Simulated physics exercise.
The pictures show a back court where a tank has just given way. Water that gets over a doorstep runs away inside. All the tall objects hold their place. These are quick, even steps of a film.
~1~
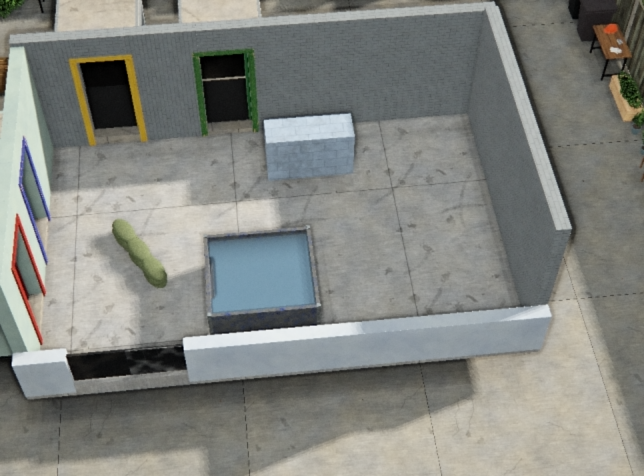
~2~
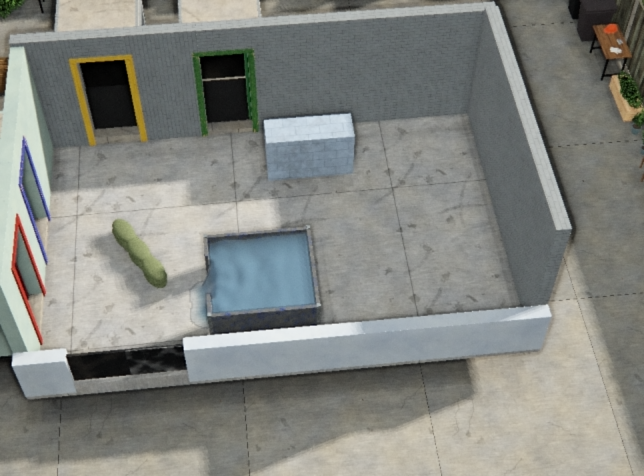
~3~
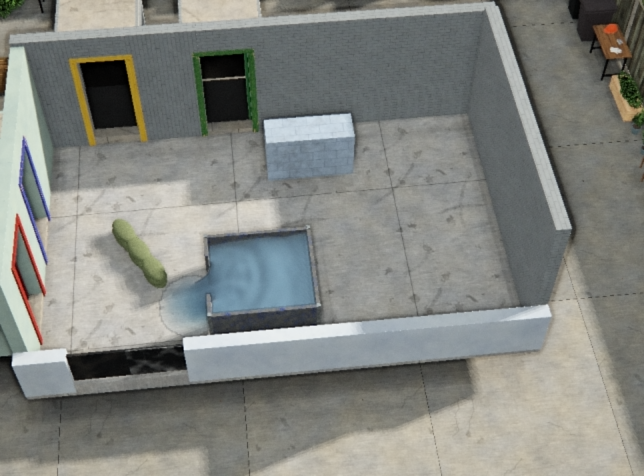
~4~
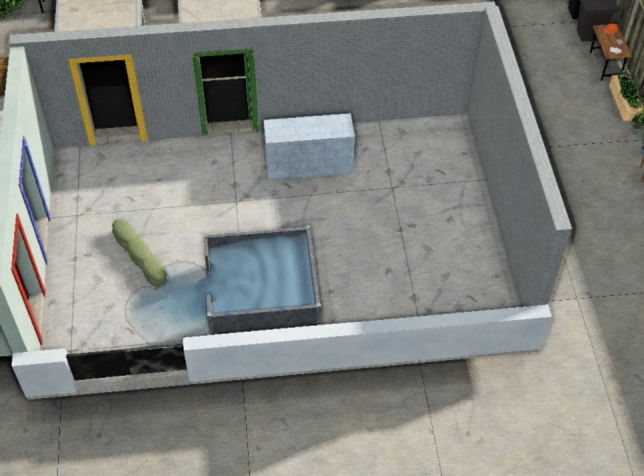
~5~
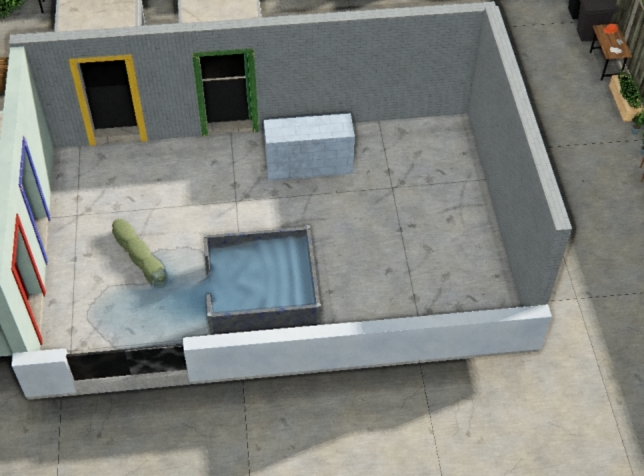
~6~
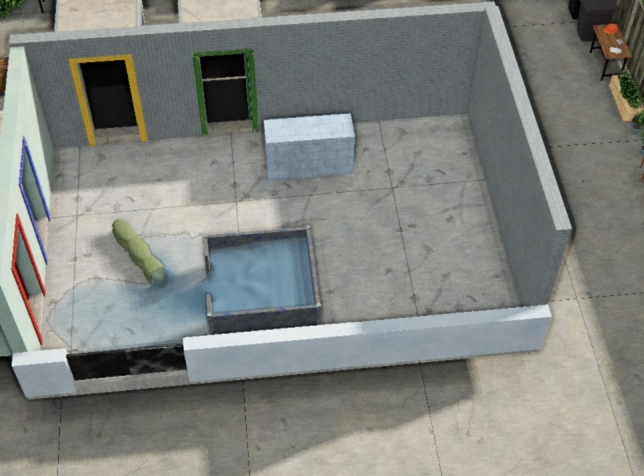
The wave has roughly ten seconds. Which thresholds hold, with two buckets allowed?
The red door lets in a lot; the green door admits no more than that; the yellow door admits no more than that; the blue door admits no more than that.
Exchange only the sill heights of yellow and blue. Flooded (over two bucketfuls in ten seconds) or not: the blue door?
Then: Blue keeps below it.
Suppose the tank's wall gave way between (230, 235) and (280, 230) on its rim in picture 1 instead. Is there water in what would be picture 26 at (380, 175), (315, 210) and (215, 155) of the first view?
In that order: Under water, flooded, flooded.
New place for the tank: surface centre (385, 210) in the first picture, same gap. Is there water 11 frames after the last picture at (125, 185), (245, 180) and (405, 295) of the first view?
In that order: Flooded, flooded, no water.
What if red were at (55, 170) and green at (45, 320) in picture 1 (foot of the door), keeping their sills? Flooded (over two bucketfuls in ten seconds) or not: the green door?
Then: The green door goes over.
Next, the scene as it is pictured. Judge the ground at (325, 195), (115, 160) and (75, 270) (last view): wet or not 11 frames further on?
In turn: Clear, under water, awash.
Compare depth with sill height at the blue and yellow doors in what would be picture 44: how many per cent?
In turn 60 and 70 per cent.
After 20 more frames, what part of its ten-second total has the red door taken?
Roughly 65 per cent.
A moment on, water covers 20 % of the floor; the red door over two buckets in, the green door not reached, the yellow door not reached, the blue door wet at the sill, nothing in.
Next, water covers 30 % of the floor; the red door far over two buckets in, the green door not reached, the yellow door not reached, the blue door wet at the sill, nothing in.
Then, water covers 35 % of the floor; the red door far over two buckets in, the green door wet at the sill, nothing in, the yellow door wet at the sill, nothing in, the blue door wet at the sill, nothing in.
Later, water covers 45 % of the floor; the red door far over two buckets in, the green door wet at the sill, nothing in, the yellow door under two buckets in, the blue door wet at the sill, nothing in.
In the end, water covers 75 % of the floor; the red door far over two buckets in, the green door wet at the sill, nothing in, the yellow door under two buckets in, the blue door wet at the sill, nothing in.
